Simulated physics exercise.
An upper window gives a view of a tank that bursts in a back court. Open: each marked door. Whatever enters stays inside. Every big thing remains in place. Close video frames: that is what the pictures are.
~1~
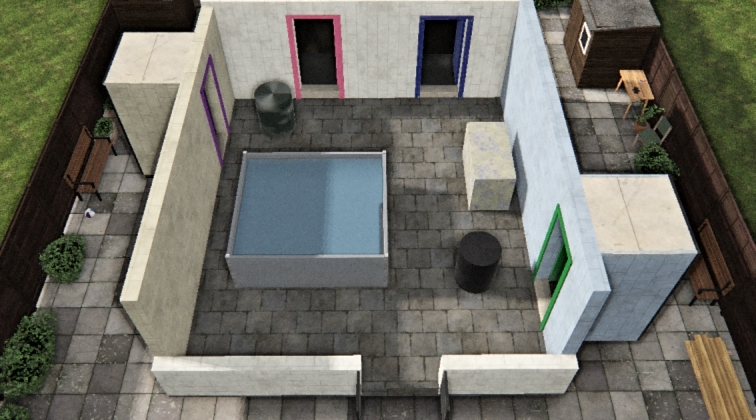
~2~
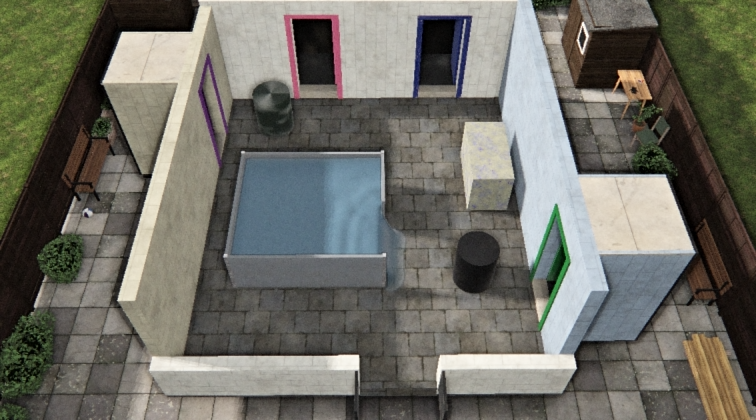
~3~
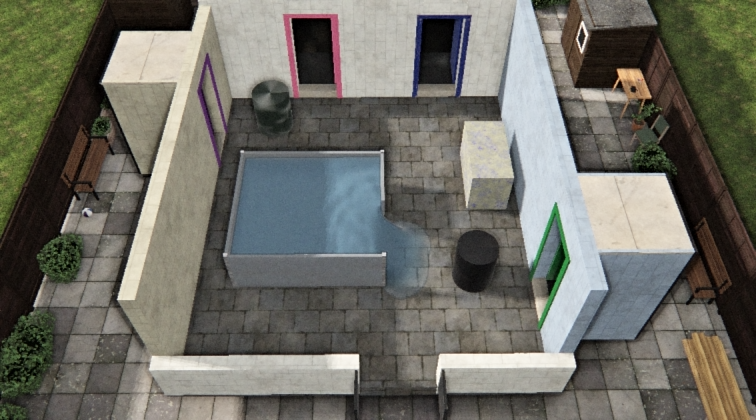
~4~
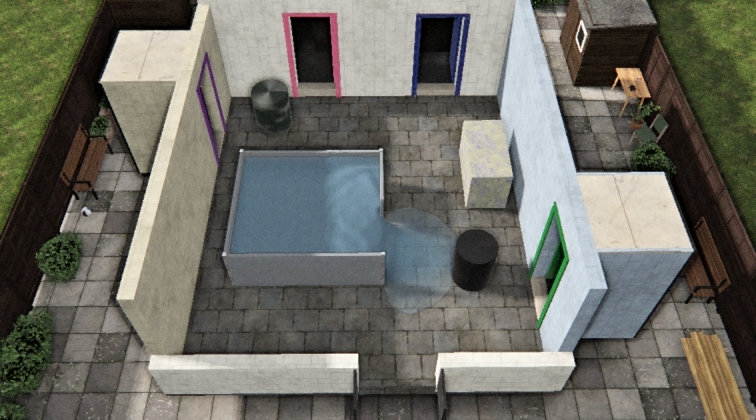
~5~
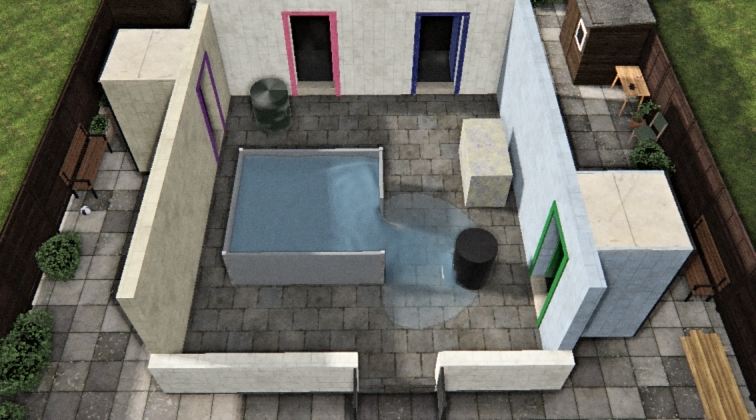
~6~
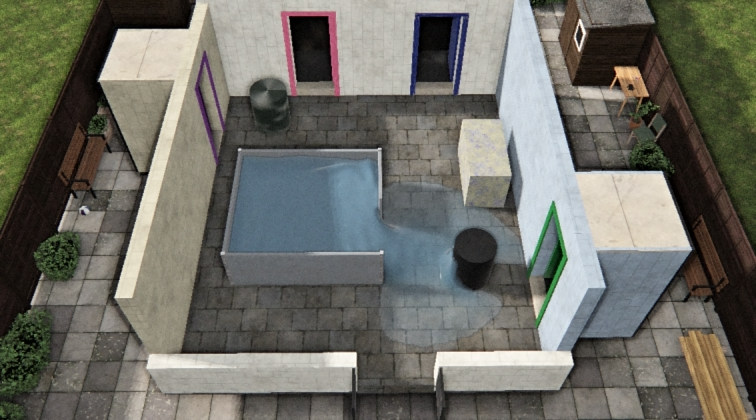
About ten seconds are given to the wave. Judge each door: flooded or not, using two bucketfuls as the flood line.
The green door is flooded. The blue door is not flooded. The purple door is flooded. The pink door is not flooded.
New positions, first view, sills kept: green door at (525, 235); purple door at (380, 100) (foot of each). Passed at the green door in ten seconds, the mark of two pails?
In that case the green one gets flooded.
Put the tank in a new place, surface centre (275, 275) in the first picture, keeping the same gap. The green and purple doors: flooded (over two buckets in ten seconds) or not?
Green door exceeds it, purple door exceeds it.
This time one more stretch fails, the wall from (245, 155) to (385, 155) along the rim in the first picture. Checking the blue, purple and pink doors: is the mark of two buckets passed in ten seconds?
Against the threshold, the blue door beats it, the purple door beats it and the pink door beats it.
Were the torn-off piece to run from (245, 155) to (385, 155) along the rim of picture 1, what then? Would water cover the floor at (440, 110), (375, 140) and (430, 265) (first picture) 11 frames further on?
The first spot is soaked, the second soaked and the third spared.
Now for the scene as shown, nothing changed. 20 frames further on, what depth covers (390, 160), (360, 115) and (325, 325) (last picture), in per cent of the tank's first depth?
Approx. values, in order: 2 %, 0 %, 2 %.
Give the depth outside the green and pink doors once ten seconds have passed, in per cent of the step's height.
The first is near 110 per cent, the second near 50 per cent.
A moment on, water covers 25 % of the floor; the green door wet at the sill, nothing in, the blue door not reached, the purple door not reached, the pink door not reached.
Next, water covers 35 % of the floor; the green door under two buckets in, the blue door wet at the sill, nothing in, the purple door not reached, the pink door not reached.
Then, water covers 55 % of the floor; the green door far over two buckets in, the blue door wet at the sill, nothing in, the purple door not reached, the pink door not reached.
Later, water covers 90 % of the floor; the green door far over two buckets in, the blue door wet at the sill, nothing in, the purple door not reached, the pink door wet at the sill, nothing in.
In the end, water covers 100 % of the floor; the green door far over two buckets in, the blue door wet at the sill, nothing in, the purple door over two buckets in, the pink door wet at the sill, nothing in.
